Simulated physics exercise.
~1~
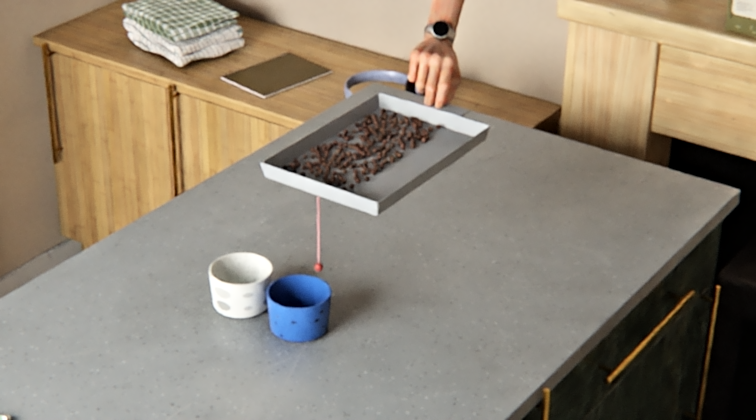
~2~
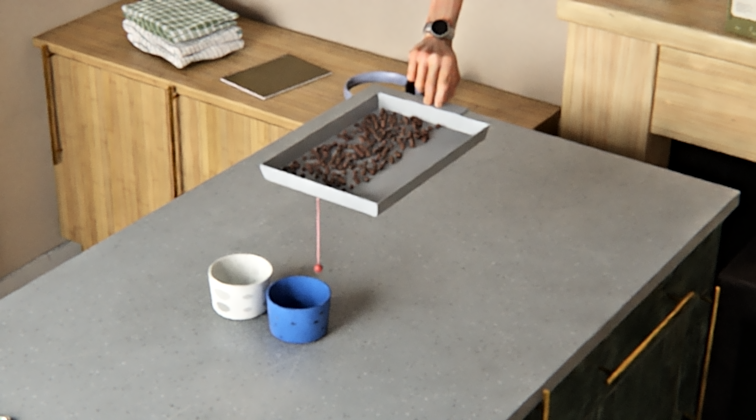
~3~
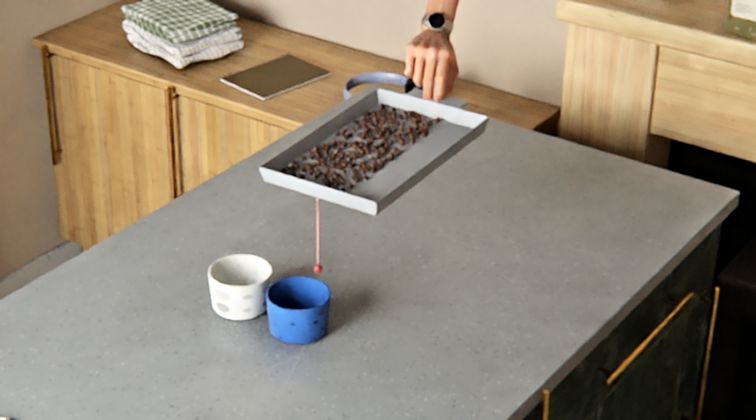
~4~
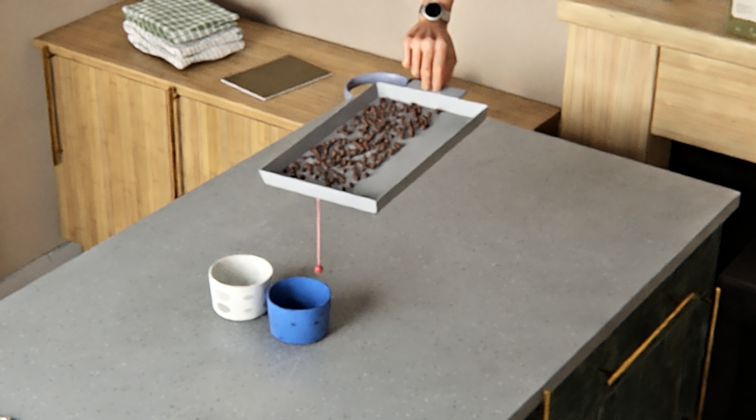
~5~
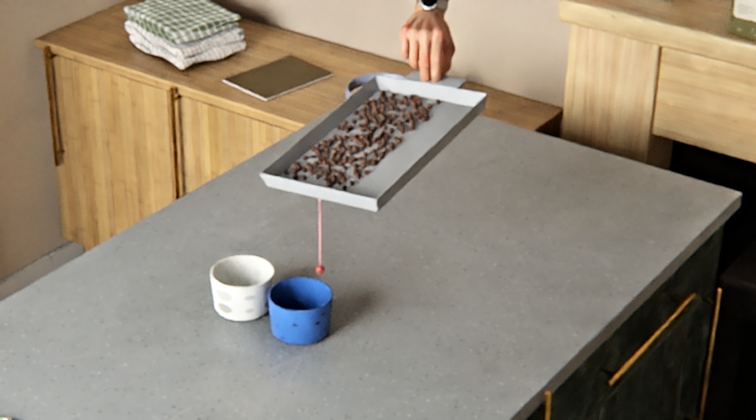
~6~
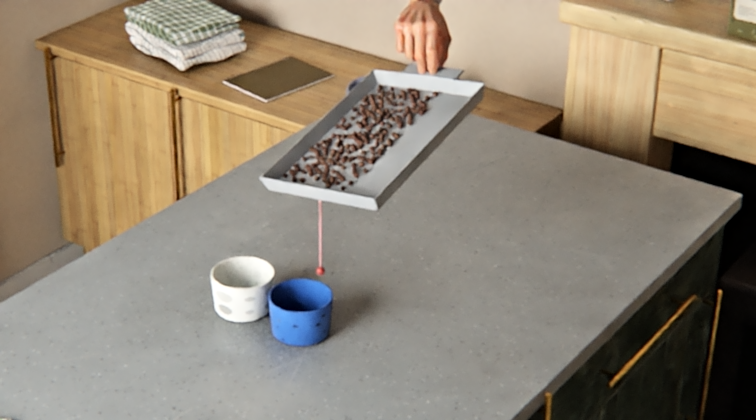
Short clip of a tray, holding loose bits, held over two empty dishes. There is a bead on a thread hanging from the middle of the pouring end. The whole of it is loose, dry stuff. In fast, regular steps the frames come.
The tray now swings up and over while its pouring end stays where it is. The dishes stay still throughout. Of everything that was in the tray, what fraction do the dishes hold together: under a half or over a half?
Together they hold under a half.
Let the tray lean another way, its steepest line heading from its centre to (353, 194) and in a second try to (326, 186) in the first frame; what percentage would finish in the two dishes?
Lab note: Try one about 20 %, try two 80 %.
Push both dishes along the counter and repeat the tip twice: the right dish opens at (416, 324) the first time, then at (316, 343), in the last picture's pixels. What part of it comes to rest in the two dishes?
Approximately 0 percent, followed by approximately 0 percent.
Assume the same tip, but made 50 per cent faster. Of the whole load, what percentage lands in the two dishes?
It would come out near 40 per cent.
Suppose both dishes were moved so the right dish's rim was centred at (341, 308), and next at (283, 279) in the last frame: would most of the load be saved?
Try 1: Not up to half; try 2: Not up to half.
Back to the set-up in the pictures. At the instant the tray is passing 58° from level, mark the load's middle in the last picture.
Roughly (295, 169).
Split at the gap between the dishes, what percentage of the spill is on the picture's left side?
Close to 30 in a hundred.
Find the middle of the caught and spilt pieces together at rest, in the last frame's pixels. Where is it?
(274, 293).
Soon, tray tipped steeply; nearly all on the tray; a stray few in the air.
A while on, tray tipped right over; nearly all on the tray; a small part in the left dish; a stray few outside both.
Towards the end, tray tipped past a quarter turn; a stray few in the right dish; a small part in the left dish; most outside both.
Finally, tray tipped past a quarter turn; a stray few in the right dish; a small part in the left dish; most outside both.
